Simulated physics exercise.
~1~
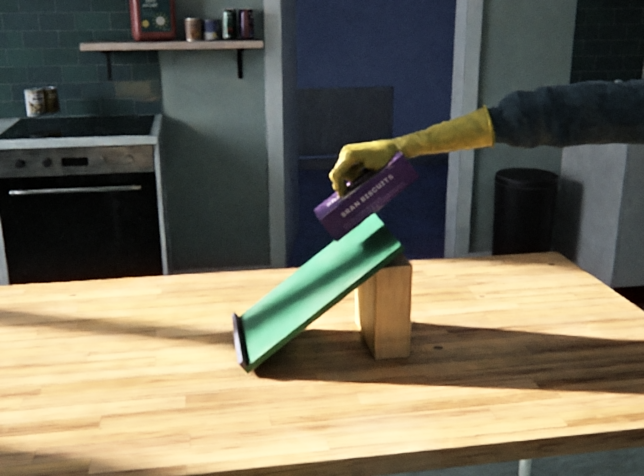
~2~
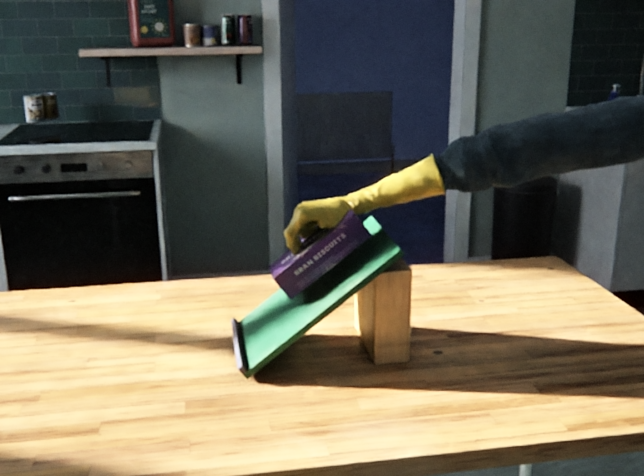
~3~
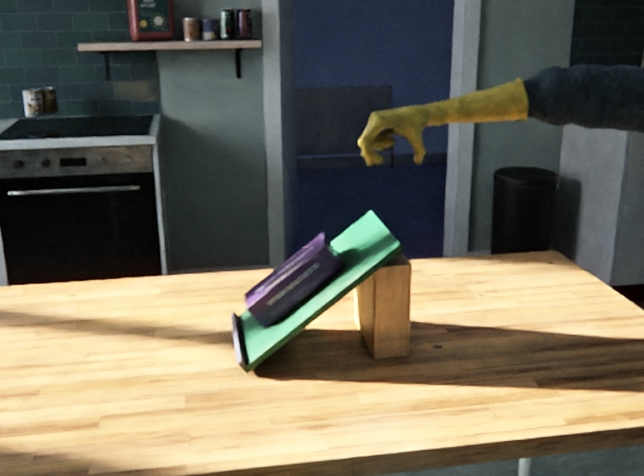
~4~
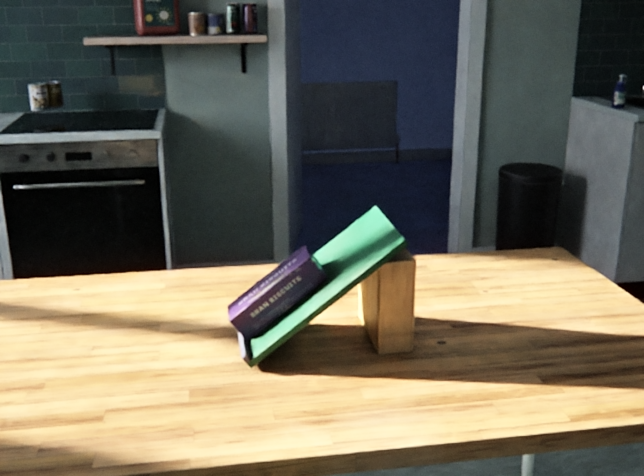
At the start, a hand in a yellow glove holds a purple carton above the upper end of a green board, which leans on a wooden block on a sunlit table in a kitchen. The hand lowers the carton to the left and sets it against the slope. It then lets go and draws back up to the right, while the carton slides a little way down the board. With the hand out of view, the carton ends up resting at the lower left end, and the board still leans on its block.
